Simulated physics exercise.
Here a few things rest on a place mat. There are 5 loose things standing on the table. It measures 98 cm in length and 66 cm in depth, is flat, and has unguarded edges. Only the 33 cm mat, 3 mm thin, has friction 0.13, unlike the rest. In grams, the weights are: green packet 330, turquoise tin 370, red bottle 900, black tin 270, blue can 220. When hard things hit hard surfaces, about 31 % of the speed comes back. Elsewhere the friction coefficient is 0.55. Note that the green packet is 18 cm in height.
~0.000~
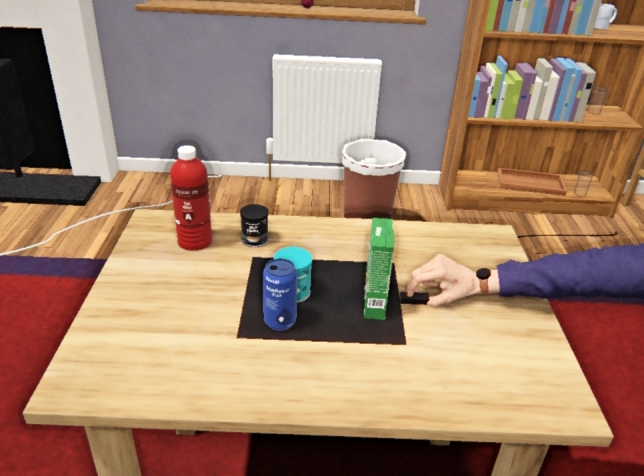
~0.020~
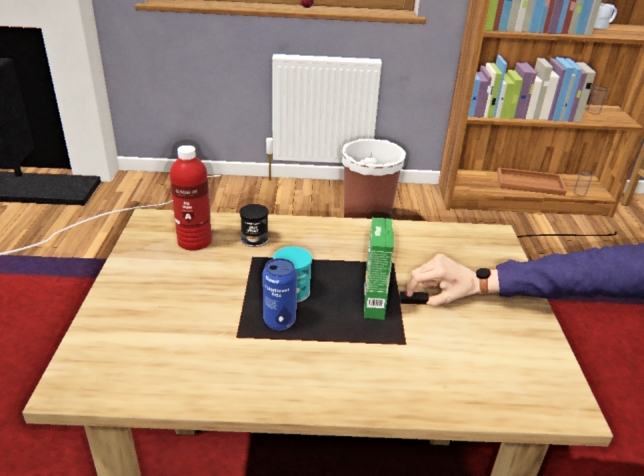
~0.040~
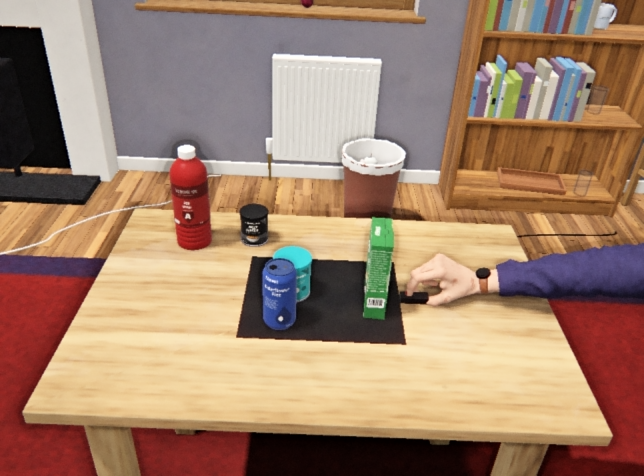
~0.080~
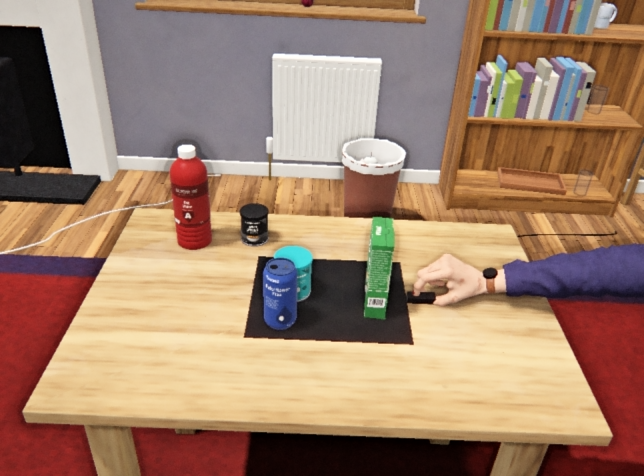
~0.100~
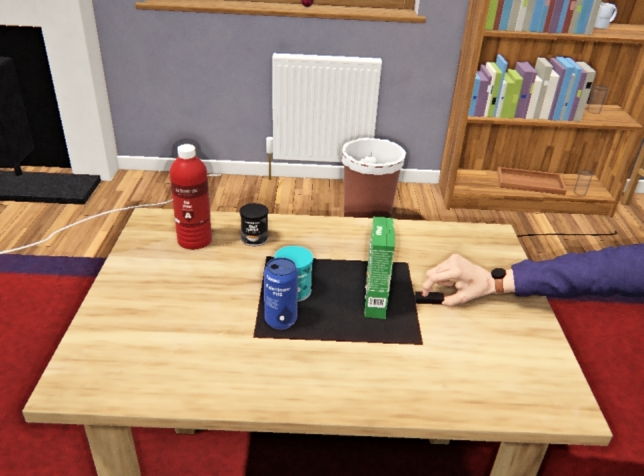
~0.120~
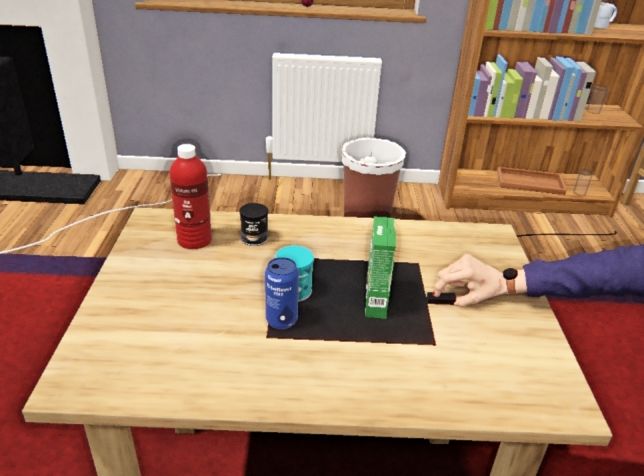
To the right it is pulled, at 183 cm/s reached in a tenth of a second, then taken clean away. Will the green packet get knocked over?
Yes.
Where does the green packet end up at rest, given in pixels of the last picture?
Somewhere around (454, 301).
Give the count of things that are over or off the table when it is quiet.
The count is 1.
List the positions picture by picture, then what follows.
Mat pulled 0 cm; green packet (378, 269); turquoise tin (293, 275), in the first picture.
Mat pulled 0 cm; black tin (254, 226); blue can (280, 295), in the second picture.
Mat pulled 0 cm; turquoise tin (292, 275); red bottle (191, 197), in the third picture.
Mat pulled 1 cm; black tin (254, 225); blue can (280, 295), in the fourth picture.
Mat pulled 3 cm; turquoise tin (293, 274); red bottle (191, 197), in the fifth picture.
Mat pulled 6 cm; green packet (380, 268); black tin (254, 225), in the sixth picture.
Around 0.22 s, mat pulled 24 cm; green packet shifted 2 cm near (388, 268); blue can shifted 2 cm; turquoise tin shifted 2 cm.
Around 0.42 s, mat pulled 60 cm; green packet at 10° to upright near (408, 269); turquoise tin shifted 2 cm.
Around 0.52 s, mat pulled 79 cm; green packet at 17° to upright near (413, 270); turquoise tin shifted 2 cm.
Around 0.82 s, mat pulled 93 cm; green packet on its side near (451, 298); turquoise tin shifted 2 cm.
Finally (1.3 s), on their side or leaning hard on the table, green packet; the other 4 still in place (within 6 cm). Final places as that camera would see them, green packet near (454, 301).
